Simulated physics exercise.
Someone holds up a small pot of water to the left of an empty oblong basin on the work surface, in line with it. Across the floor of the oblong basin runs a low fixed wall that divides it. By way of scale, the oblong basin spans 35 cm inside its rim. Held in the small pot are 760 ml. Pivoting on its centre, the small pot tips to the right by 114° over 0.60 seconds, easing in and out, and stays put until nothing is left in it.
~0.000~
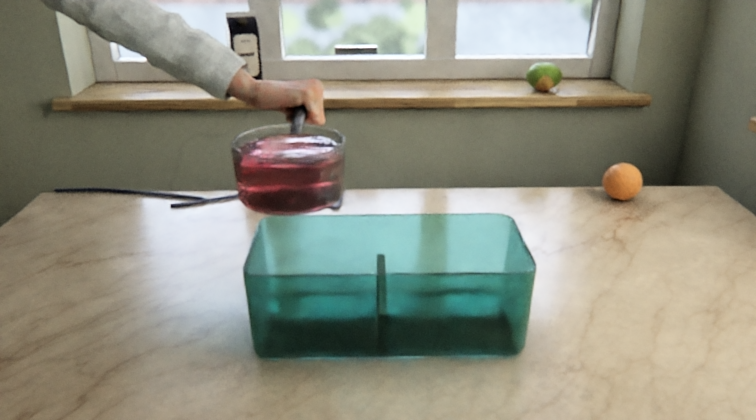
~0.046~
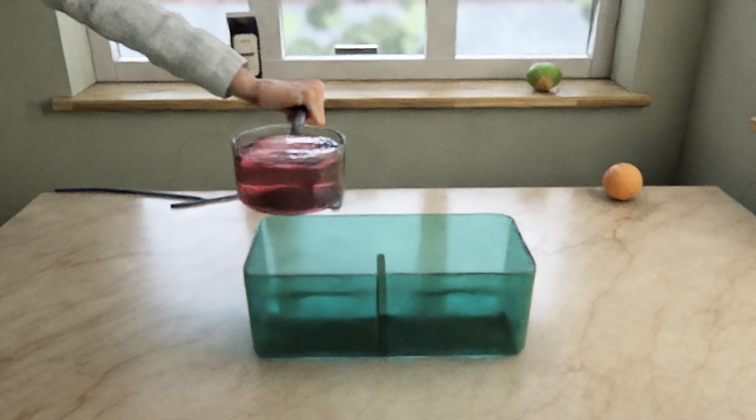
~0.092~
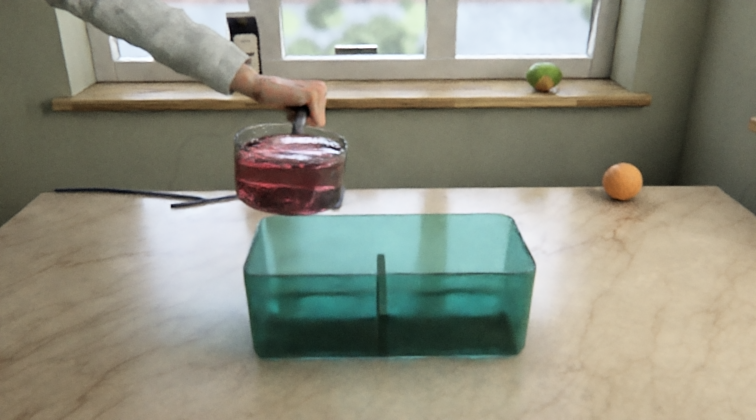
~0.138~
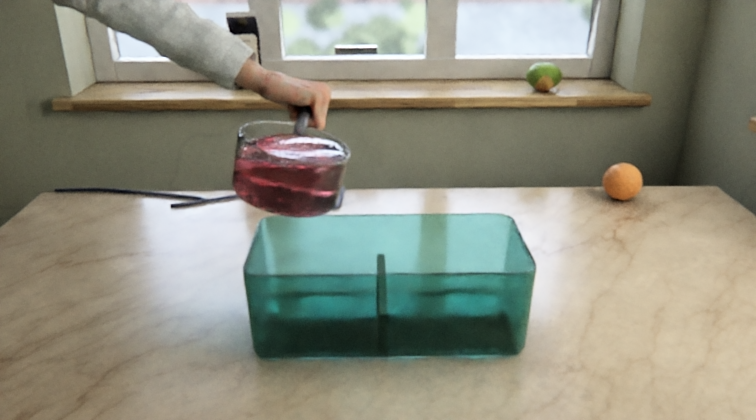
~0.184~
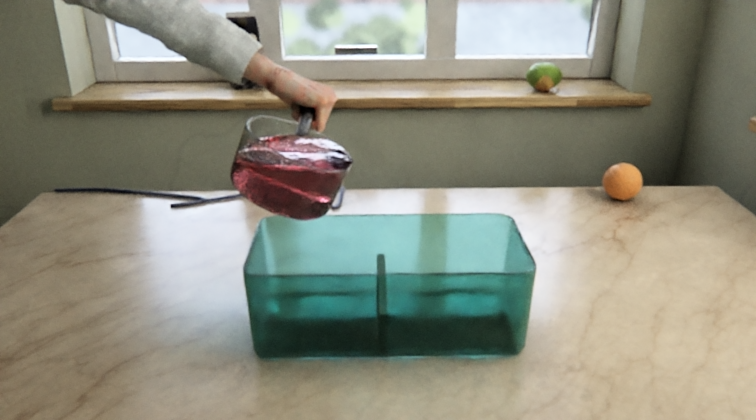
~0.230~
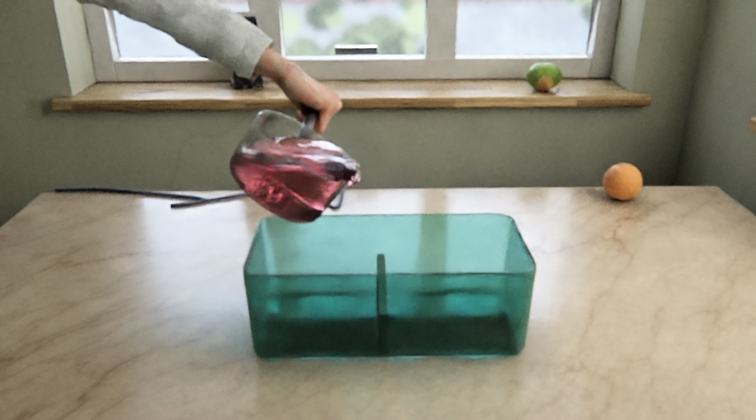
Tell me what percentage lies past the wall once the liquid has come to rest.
Some 43 per cent.
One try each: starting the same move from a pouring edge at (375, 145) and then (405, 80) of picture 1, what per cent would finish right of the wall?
The first try gives around 80 percent, the second around 90 percent.
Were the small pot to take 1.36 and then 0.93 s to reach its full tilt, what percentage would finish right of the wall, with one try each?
In turn about 65 and 60 per cent.
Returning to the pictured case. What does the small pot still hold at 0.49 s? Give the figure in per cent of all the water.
Roughly 18 %.
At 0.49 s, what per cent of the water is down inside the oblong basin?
About 54 per cent.
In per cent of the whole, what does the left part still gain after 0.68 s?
3 %.
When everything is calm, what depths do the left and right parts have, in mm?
Left roughly 16 mm; right roughly 12 mm.
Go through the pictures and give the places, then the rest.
The first picture shows tilt 0°; pouring edge (344, 142); surface from (237, 149) to (342, 148); the oblong basin's rim runs from (252, 245) to (523, 242); the wall's top is at (382, 282).
The second picture shows tilt 2°; pouring edge (344, 143); surface from (237, 148) to (342, 148).
The third picture shows tilt 6°; pouring edge (346, 148); surface from (239, 147) to (345, 150).
The fourth picture shows tilt 14°; pouring edge (349, 155); surface from (241, 147) to (347, 151).
The fifth picture shows tilt 24°; pouring edge (350, 165); surface from (241, 149) to (348, 159); 2 per cent is over the edge.
The sixth picture shows tilt 37°; pouring edge (350, 177); surface from (238, 149) to (348, 168); 7 per cent is over the edge.
After 0.49 s the tilt is 105° and 19 per cent is still to pour, 20 is left of the wall and 34 right of it.
After 0.68 s the tilt is 114° and 2 per cent is still to pour, 53 is left of the wall and 42 right of it.
After 0.88 s the tilt is 114° and 0 per cent is still to pour, 55 is left of the wall and 42 right of it.
After 1.10 s the tilt is 114° and 0 per cent is still to pour, 55 is left of the wall and 43 right of it.
In the end 55 per cent lies left of the wall, 43 right of it and 2 outside.
